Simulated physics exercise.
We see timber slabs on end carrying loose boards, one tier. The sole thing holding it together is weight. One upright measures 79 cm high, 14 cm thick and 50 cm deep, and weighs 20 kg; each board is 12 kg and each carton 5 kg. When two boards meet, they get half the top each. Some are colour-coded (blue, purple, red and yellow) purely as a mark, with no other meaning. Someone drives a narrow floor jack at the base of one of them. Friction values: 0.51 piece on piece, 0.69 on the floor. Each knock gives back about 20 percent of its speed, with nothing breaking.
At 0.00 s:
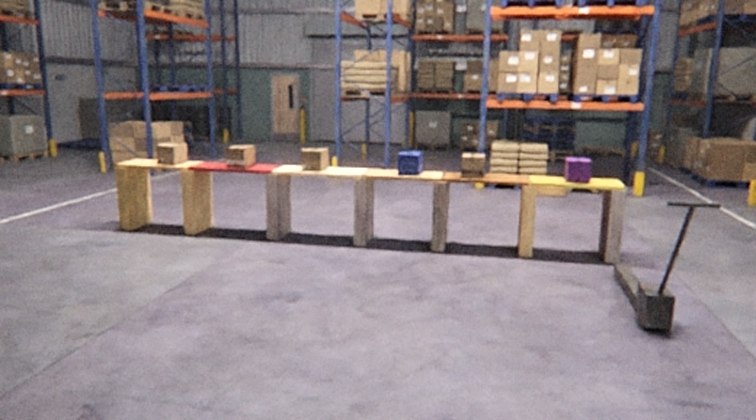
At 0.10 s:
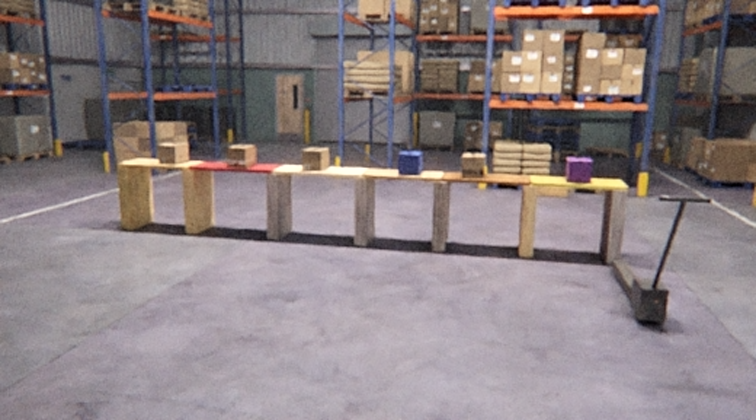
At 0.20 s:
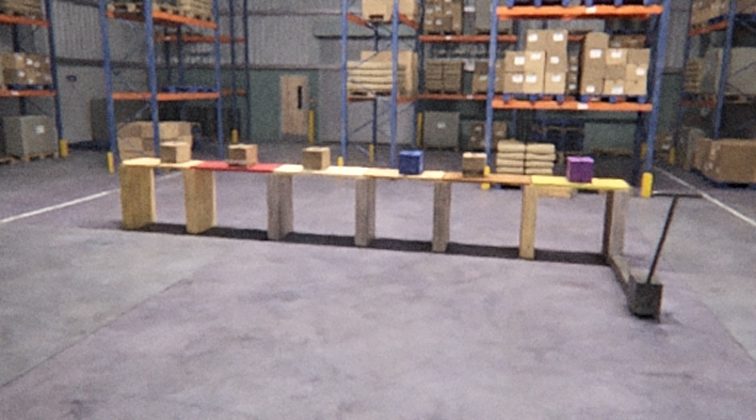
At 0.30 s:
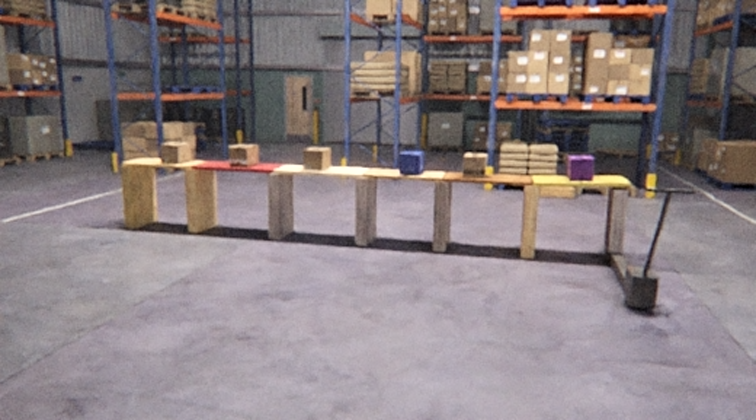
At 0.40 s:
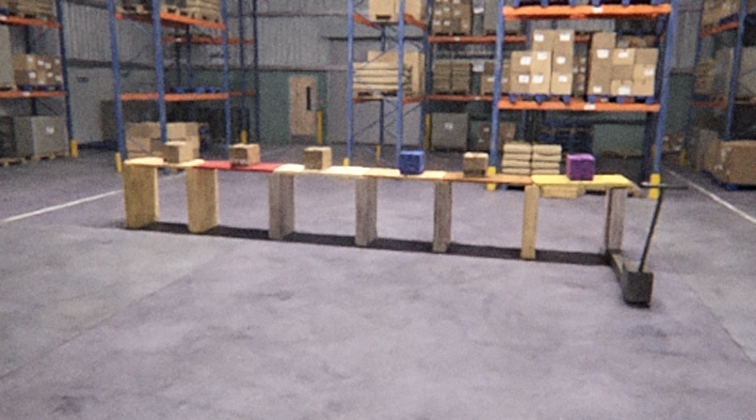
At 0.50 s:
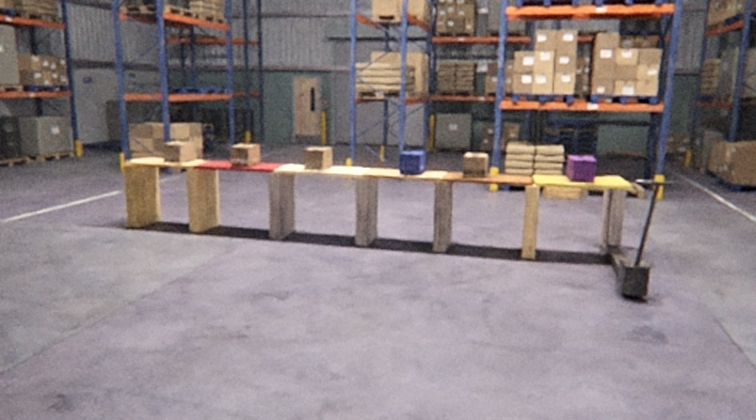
The footage shows a dark, long-handled jack sliding away from the viewer into the base of the right-end upright beneath a row of boards and cartons; the upright tilts slightly, and the yellow board and purple carton above shift a little.
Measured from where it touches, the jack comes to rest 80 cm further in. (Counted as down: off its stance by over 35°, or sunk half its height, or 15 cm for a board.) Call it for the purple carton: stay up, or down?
Down.
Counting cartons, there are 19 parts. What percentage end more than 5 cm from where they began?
The share is 15 per cent.
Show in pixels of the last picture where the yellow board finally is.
At about (579, 226).
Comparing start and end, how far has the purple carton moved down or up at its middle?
Looks like it winds up about 75 centimetres lower.
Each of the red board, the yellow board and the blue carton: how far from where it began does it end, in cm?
I'd estimate red at 0 cm, yellow at 60 cm and blue at 0 cm.
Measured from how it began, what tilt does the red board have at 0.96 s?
About 0 degrees.
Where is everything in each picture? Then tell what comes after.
In the first picture (pixels give the middle of a visible side; the camera moves round a little), jack tip (629, 269) 41 cm short; purple carton (579, 172); red board (229, 170); blue carton (408, 165); none has stirred.
The second picture shows jack tip (626, 265) 25 cm short; purple carton (580, 172).
The third picture shows jack tip (625, 261) 8 cm short; purple carton (581, 172).
The fourth picture shows jack tip (623, 257) 8 cm in; purple carton (582, 170) 26 mm from its place; yellow board (582, 184) 25 mm from its place; steepest lean 5°, the upright at (618, 227); movement in 3 of them.
The fifth picture shows jack tip (622, 253) 25 cm in; purple carton (582, 170) 46 mm from its place; yellow board (582, 184) 44 mm from its place; steepest lean 7°, the upright at (617, 225); movement in 3 of them.
The sixth picture shows jack tip (620, 250) 41 cm in; purple carton (584, 171) 7 cm from its place; yellow board (584, 186) 7 cm from its place; blue carton (410, 165); steepest lean 4°, the upright at (616, 221); movement in 3 of them.
After 0.64 s, none of the 19 pieces down, 3 disturbed; purple carton 14 cm from its place; yellow board 14 cm from its place.
After 0.96 s, 2 of the 19 pieces down; purple carton 74° from how it stood, 22 cm lower; yellow board 72° from how it stood, 19 cm lower.
After 1.46 s, 2 of the 19 pieces down; purple carton on its side; yellow board on its side.
In the end (4.9 s), 2 of the 19 pieces down; purple carton on its side; yellow board on its side; blue carton unmoved. From the last view, middles, purple carton near (597, 236), yellow board near (579, 226).
